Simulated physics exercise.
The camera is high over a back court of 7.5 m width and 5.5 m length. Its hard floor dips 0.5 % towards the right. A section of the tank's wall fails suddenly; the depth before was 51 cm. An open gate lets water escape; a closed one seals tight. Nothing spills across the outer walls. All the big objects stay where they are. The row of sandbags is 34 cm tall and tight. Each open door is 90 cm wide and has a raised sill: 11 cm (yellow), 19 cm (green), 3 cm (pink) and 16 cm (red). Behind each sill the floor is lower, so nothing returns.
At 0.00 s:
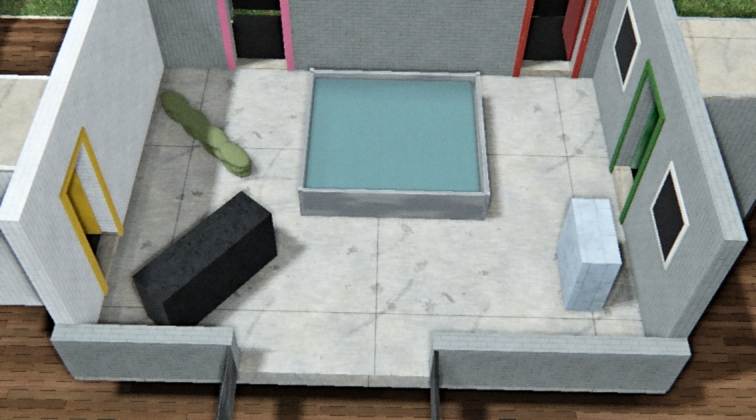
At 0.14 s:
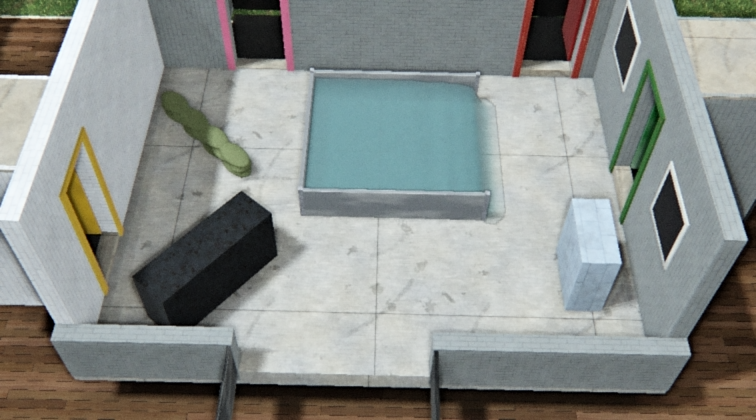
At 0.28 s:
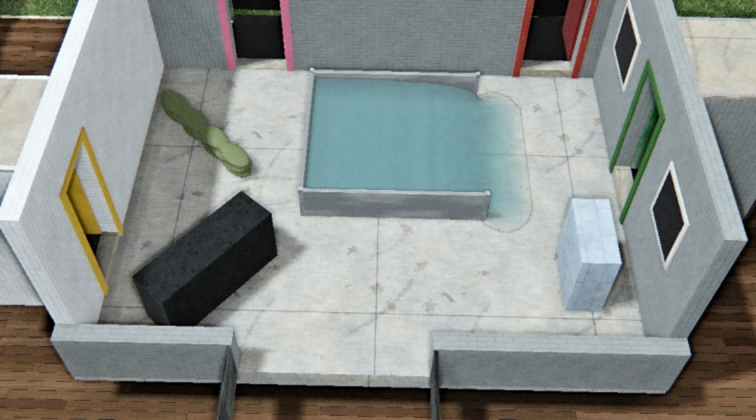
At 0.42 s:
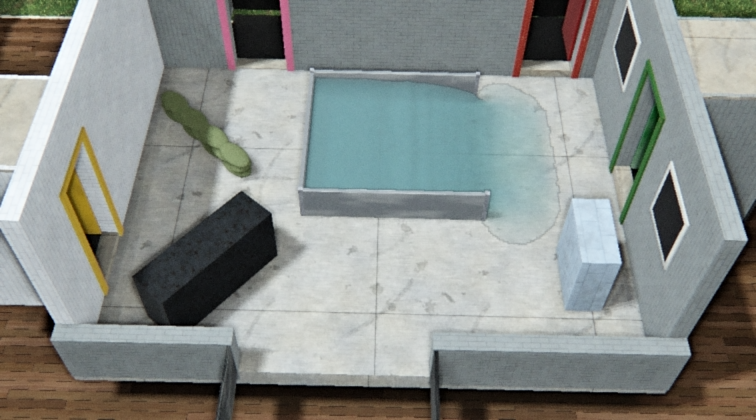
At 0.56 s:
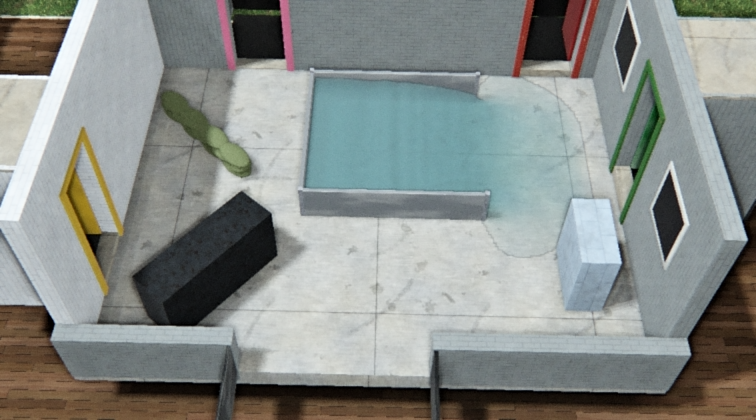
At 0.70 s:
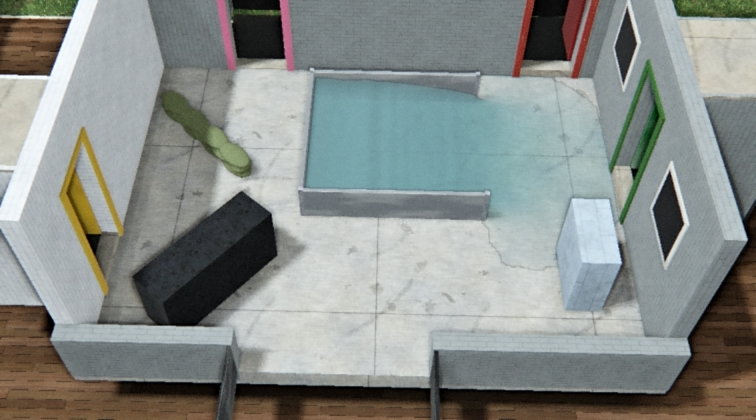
Walled courtyard with a raised tank losing its right side, water pouring out and spreading rightward across the pale floor.
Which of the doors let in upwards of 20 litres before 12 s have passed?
Door by door: At the yellow door it stays under the limit; at the green door it exceeds the limit; at the pink door it exceeds the limit; at the red door it passes the limit.
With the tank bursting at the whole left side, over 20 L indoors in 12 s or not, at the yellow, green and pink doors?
Then: Yellow over, green under, pink past it.
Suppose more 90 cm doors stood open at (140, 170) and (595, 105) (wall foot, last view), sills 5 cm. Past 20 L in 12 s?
In that order: Not over, above.
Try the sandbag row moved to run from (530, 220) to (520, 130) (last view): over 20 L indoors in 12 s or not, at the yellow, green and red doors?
Then: Yellow under, green under, red past it.
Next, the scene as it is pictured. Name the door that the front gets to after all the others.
Last comes the yellow one.
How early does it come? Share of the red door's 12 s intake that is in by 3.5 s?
Some 60 per cent by then.
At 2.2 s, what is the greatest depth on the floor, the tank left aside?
About 41 cm.
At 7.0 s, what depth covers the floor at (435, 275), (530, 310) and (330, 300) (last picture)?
In that order: 5, 8 and 5 cm.
After 1.4 s water covers 25 % of the floor and is deepest (36 cm) near (595, 161); yellow door not reached, green door 33 cm at the sill, 17 L in, pink door not reached, red door 11 cm at the sill, 0 L in.
After 2.2 s water covers 30 % of the floor and is deepest (41 cm) near (591, 83); yellow door not reached, green door 34 cm at the sill, 67 L in, pink door not reached, red door 30 cm at the sill, 12 L in.
After 3.5 s water covers 40 % of the floor and is deepest (36 cm) near (647, 365); yellow door not reached, green door 28 cm at the sill, 143 L in, pink door not reached, red door 29 cm at the sill, 89 L in.
After 7.0 s water covers 80 % of the floor and is deepest (17 cm) near (229, 342); yellow door not reached, green door 12 cm at the sill, 164 L in, pink door 6 cm at the sill, 11 L in, red door 12 cm at the sill, 144 L in.
After 12.0 s water covers 95 % of the floor and is deepest (10 cm) near (296, 207); yellow door 4 cm at the sill, 0 L in, green door 7 cm at the sill, 164 L in, pink door 6 cm at the sill, 35 L in, red door 8 cm at the sill, 144 L in.
